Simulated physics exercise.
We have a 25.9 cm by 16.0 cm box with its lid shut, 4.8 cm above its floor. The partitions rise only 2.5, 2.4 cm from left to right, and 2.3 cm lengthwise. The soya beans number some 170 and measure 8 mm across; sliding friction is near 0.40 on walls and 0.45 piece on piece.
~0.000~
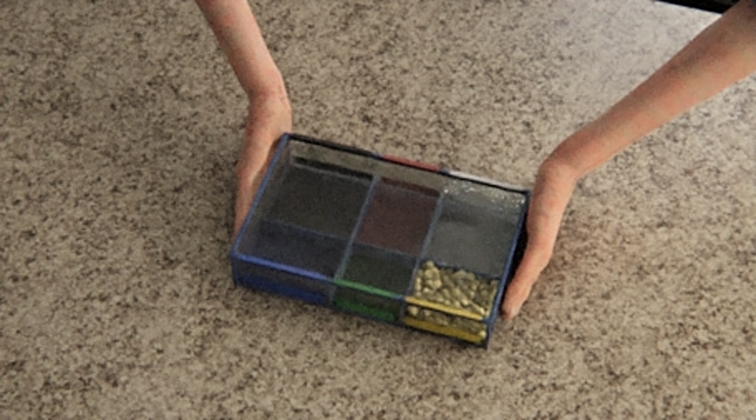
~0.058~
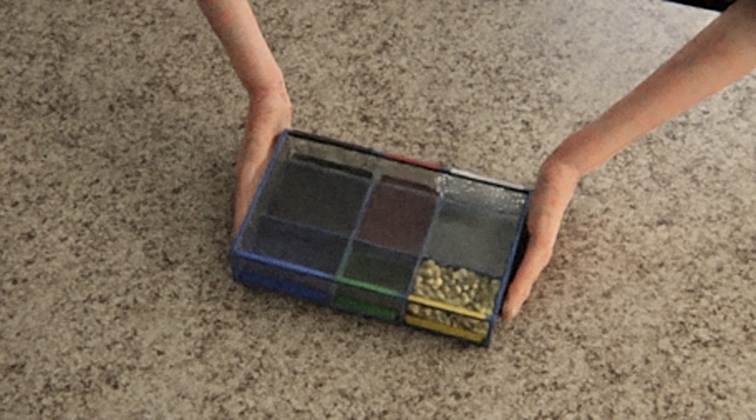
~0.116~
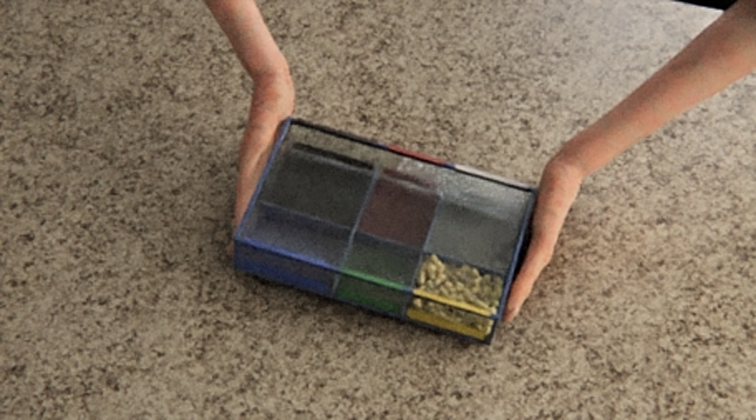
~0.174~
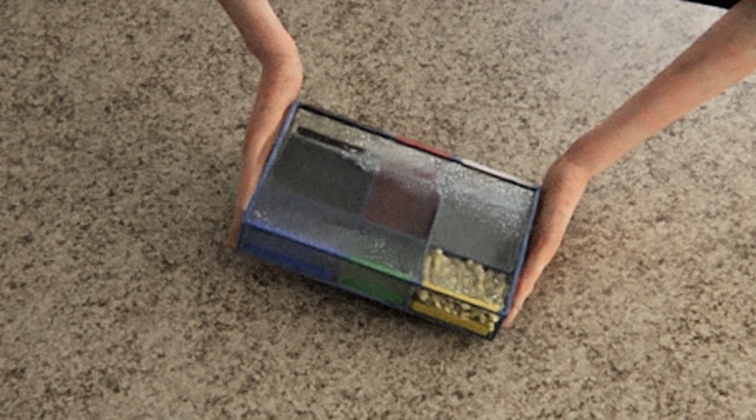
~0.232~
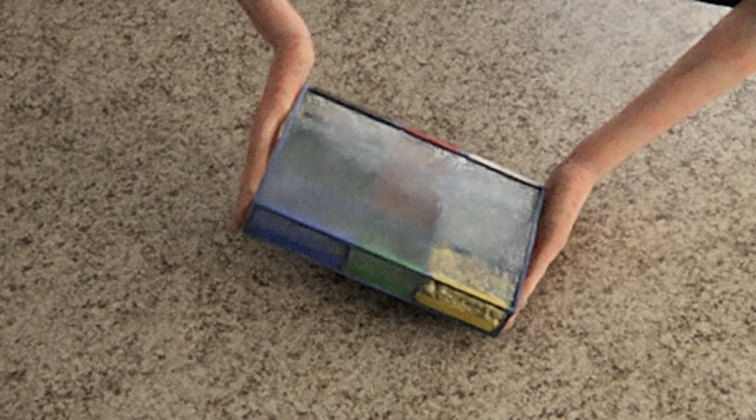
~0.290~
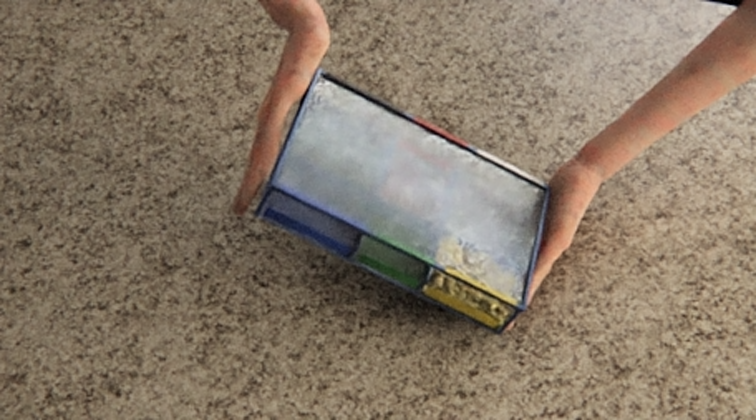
A speckled beige-brown stone surface is seen from above at an angle by a still camera. Two hands reaching in from the top hold the ends of a clear-lidded, six-compartment box, with blue, green and yellow along the near side, red at far centre, and pale beans in the yellow corner at near right. The hands tilt the box slowly, then faster, raising its left end as pale glare spreads across the lid and the beans stay in the yellow section.
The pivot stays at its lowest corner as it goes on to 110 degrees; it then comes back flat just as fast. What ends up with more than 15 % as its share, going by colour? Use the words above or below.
Red compartment: Below; blue compartment: Below; green compartment: Below; yellow compartment: Above; white compartment: Above; black compartment: Below.
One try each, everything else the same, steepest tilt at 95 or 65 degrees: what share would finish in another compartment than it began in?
35 % and 10 %.
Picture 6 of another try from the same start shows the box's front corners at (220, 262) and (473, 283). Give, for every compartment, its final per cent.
By the end red holds 0%, blue holds 80%, green holds 5%, yellow holds 10%, white holds 0% and black holds 5%.
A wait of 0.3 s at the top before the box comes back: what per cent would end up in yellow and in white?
Result - yellow: 60 %; white: 40 %.
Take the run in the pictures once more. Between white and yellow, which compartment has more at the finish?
Yellow comes out ahead.
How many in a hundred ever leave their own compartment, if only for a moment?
40 per cent or so.
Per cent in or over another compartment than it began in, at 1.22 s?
About 30 percent.
Then, at 1.22 s, tilt 109 degrees; yellow 70 %, white 30 %.
After 1.84 s, tilt 47 degrees; yellow 60 %, white 40 %.
Then, at 2.50 s, tilt 0 degrees; yellow 60 %, white 40 %.
At rest (3.0 s), red 0 %, blue 0 %, green 0 %, yellow 60 %, white 40 %, black 0 %.
